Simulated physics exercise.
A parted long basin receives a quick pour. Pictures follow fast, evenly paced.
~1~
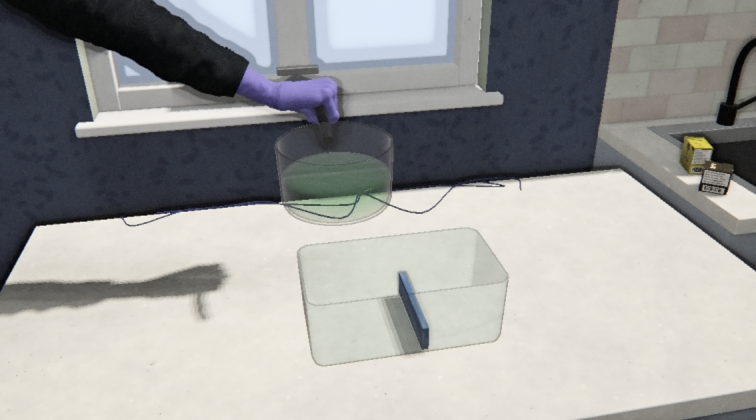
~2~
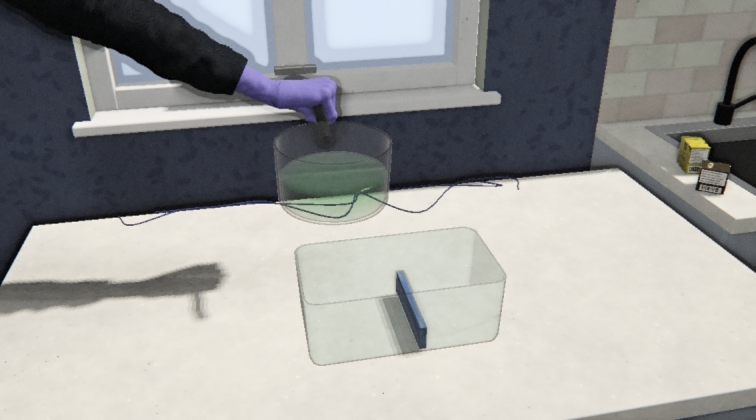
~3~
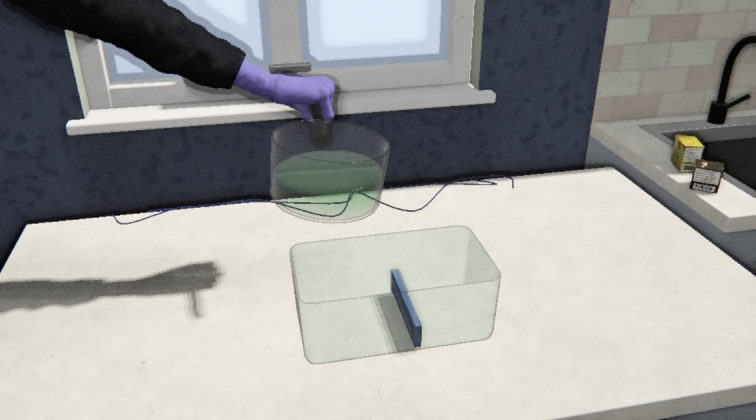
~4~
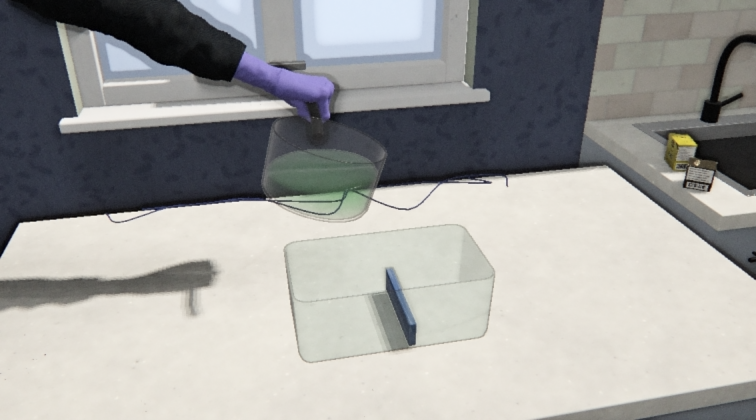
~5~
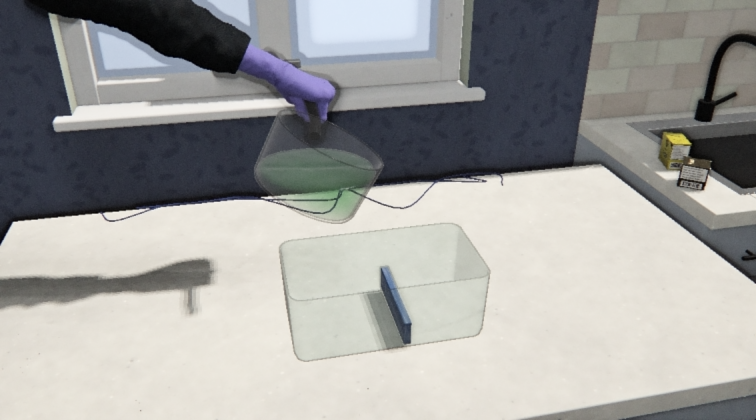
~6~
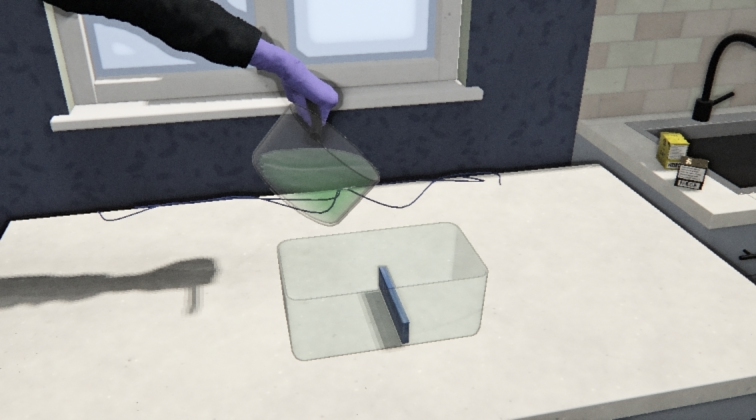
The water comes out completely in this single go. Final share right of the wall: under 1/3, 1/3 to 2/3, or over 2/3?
The part right of the wall will probably range from one third to two thirds.
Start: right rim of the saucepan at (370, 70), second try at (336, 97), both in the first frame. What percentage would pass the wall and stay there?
It comes to 45 % the first time and 5 % the second.
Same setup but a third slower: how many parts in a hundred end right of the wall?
About 65 %.
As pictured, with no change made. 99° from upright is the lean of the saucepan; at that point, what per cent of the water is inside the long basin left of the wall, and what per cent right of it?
Left: Roughly 0 %; right: Roughly 30 %.
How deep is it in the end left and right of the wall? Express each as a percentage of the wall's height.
About 40 left, about 50 right.
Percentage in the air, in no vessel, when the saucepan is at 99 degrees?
Airborne share: Approx. 40 %.
A moment on, the saucepan is tipped on its side and 33 per cent is still to pour, 1 is left of the wall and 28 right of it.
Next, the saucepan is tipped right over and 6 per cent is still to pour, 31 is left of the wall and 51 right of it.
Then the saucepan is tipped right over and 0 per cent is still to pour, 47 is left of the wall and 50 right of it.
Later the saucepan is tipped right over and 0 per cent is still to pour, 48 is left of the wall and 50 right of it.
In the end 48 per cent lies left of the wall, 50 right of it and 2 outside.
